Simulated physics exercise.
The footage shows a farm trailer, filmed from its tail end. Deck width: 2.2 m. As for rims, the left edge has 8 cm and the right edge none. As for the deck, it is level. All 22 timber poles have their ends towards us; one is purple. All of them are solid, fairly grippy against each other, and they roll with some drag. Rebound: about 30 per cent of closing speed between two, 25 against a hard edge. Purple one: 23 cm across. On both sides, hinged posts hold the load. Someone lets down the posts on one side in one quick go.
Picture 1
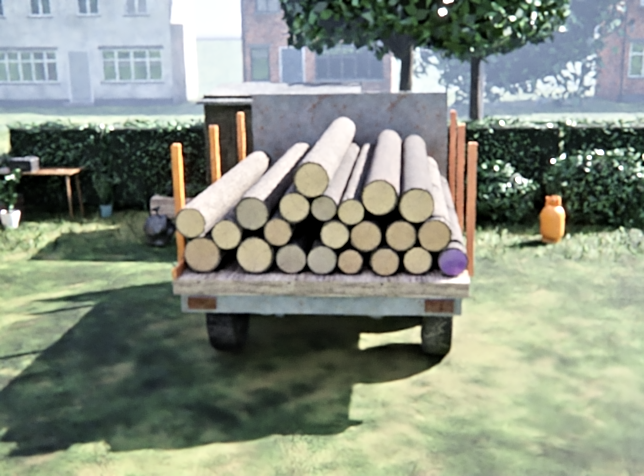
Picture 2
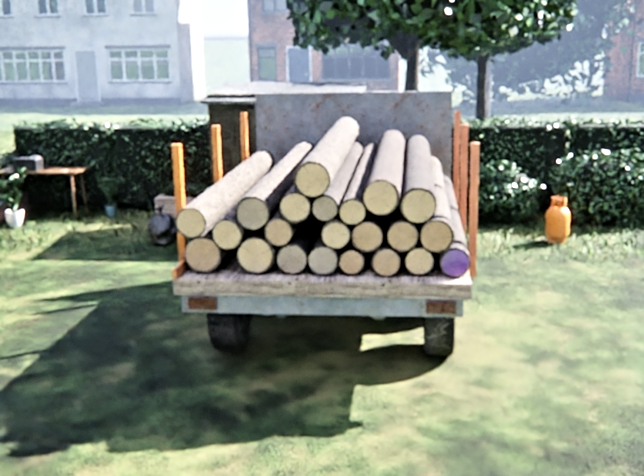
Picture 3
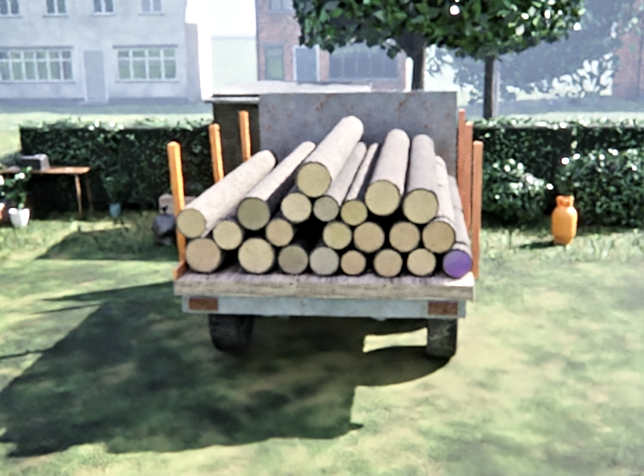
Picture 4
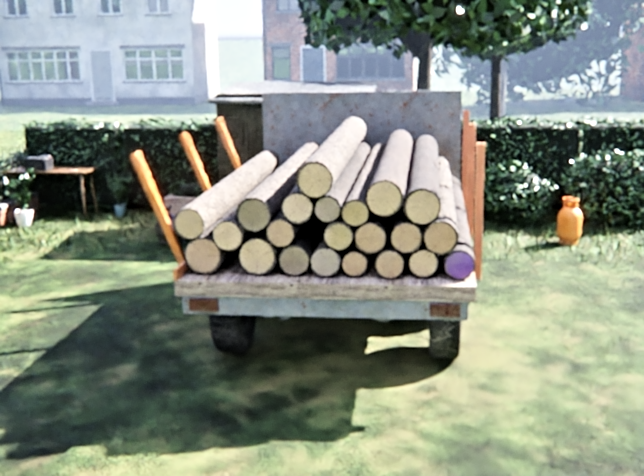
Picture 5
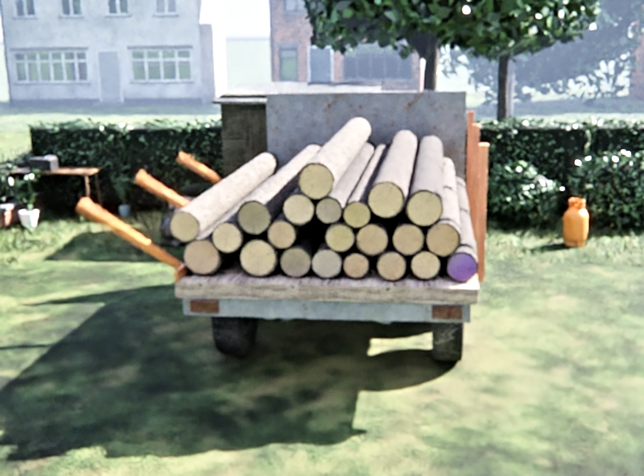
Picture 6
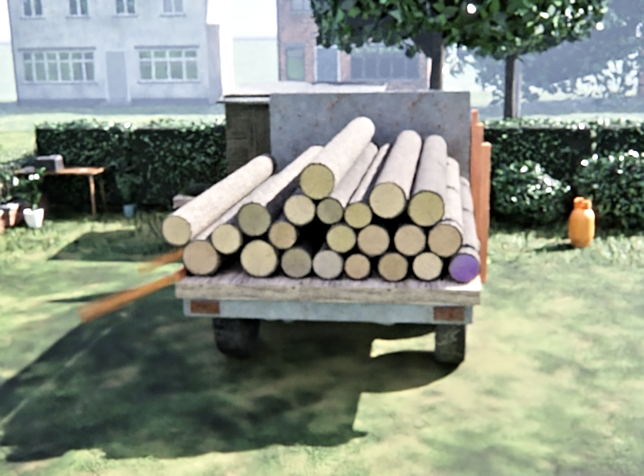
A flatbed trailer stacked with pale-ended logs stands on a sunlit lawn, seen from behind, with a hedge, trees and houses beyond. Orange posts line both sides, one purple-ended log lies at the bottom right, and an orange canister sits by the hedge at right. The background shifts slightly rightward as the view drifts, then the left posts swing outward and down past level while the logs barely move.
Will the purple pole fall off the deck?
It is going to hang on.
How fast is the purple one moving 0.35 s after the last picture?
Reading: Roughly 0.0 m/s.
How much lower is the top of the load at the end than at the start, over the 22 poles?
0 cm.
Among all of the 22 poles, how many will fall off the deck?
I make it 1 exactly.
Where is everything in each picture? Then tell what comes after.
Purple (453, 262); both sides upright; the deck is level; 8 of the 22 make up the bottom layer, in the first frame.
Purple (455, 263); sides still shut, in the second frame.
Purple (457, 263); both sides upright, in the third frame.
Purple (460, 265); left posts out by 20°, tip at (136, 157), in the fourth frame.
Purple (462, 267); left posts out by 55°, tip at (84, 206), in the fifth frame.
Purple (464, 268); left posts out by 110°, tip at (85, 313), in the sixth frame.
Then, 0.4 s past the sixth picture, purple is on the deck, 10 cm from the right edge; 1 of 22 is off.
Finally (3.0 s after the last picture), purple is on the deck, 10 cm from the right edge; 1 of 22 is off.
